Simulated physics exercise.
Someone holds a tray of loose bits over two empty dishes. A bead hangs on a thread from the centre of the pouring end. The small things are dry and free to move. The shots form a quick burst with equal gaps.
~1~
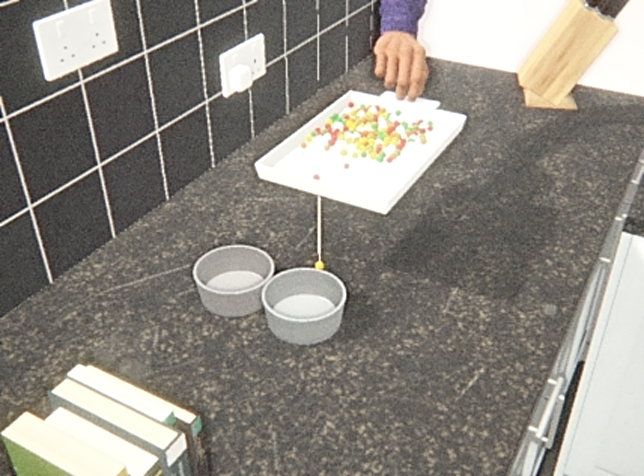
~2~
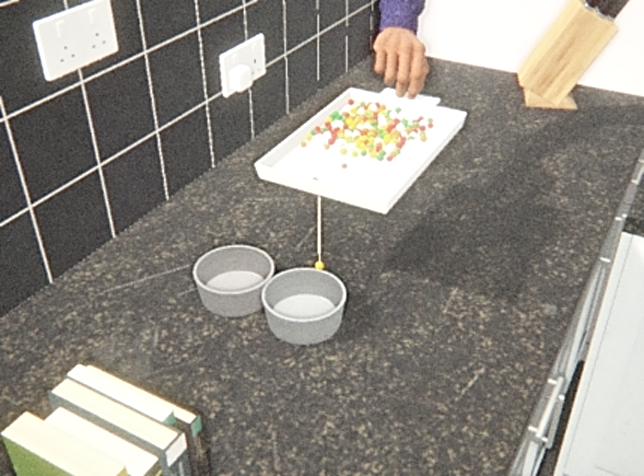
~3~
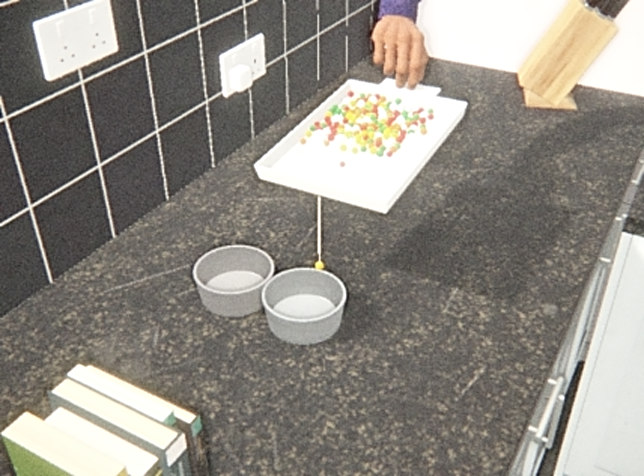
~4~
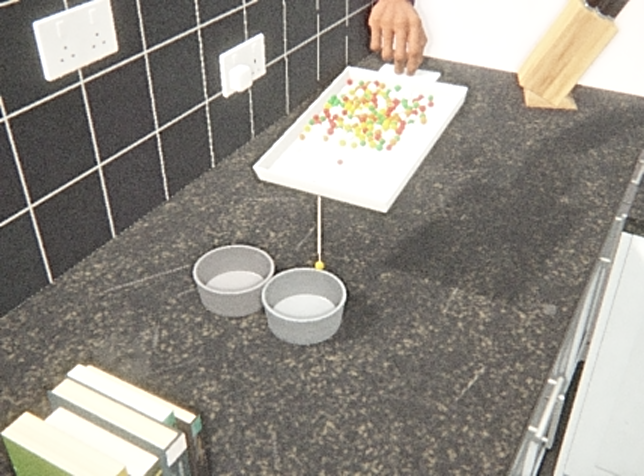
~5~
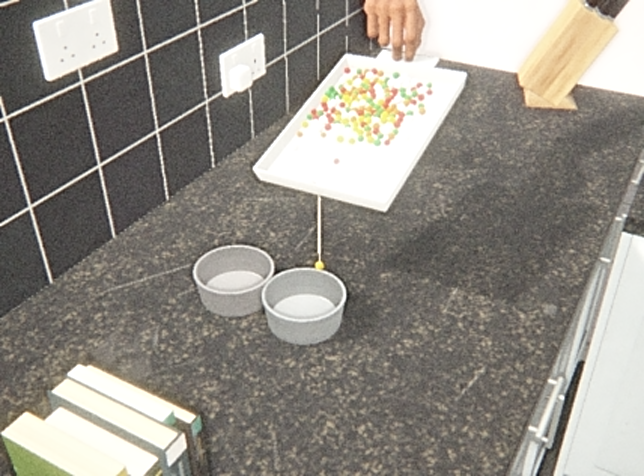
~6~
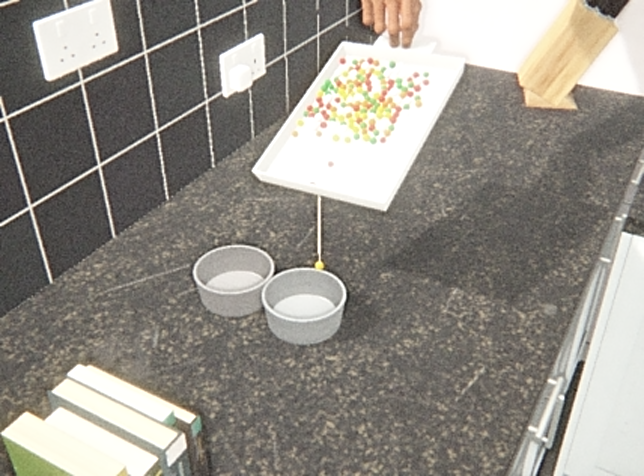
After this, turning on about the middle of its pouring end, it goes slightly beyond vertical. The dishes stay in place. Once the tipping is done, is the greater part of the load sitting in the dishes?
Yes, the greater part is in the dishes.
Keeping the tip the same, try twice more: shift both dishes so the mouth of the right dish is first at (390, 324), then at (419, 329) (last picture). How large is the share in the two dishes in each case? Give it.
About 30 per cent, then about 20 per cent.
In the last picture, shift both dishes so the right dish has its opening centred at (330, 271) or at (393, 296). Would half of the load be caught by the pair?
Place 1: Lower than half; place 2: Lower than half.
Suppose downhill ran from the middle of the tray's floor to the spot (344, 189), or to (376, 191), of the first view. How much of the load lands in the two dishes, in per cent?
40 and 0 per cent, in that order.
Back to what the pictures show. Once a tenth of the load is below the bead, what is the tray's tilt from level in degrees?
About 65 degrees.
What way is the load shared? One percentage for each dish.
Estimate - left dish 30 percent, right dish 30 percent.
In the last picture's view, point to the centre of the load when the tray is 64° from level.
Mark it at roughly (292, 186) in the final frame.
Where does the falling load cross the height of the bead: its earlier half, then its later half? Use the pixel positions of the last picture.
Starting near (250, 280), moving on to near (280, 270).
Just after the last frame, tray tipped steeply; roughly two thirds on the tray; just a few in the right dish; just a few in the left dish; about a tenth outside both; roughly a quarter in the air.
A moment on, tray tipped past a quarter turn; roughly a quarter on the tray; about a tenth in the right dish; roughly a quarter in the left dish; roughly a quarter outside both; roughly a quarter in the air.
Further on, tray tipped past a quarter turn; roughly a third in the right dish; roughly a third in the left dish; roughly a third outside both.
When it is over, tray tipped past a quarter turn; roughly a third in the right dish; roughly a third in the left dish; roughly a third outside both.
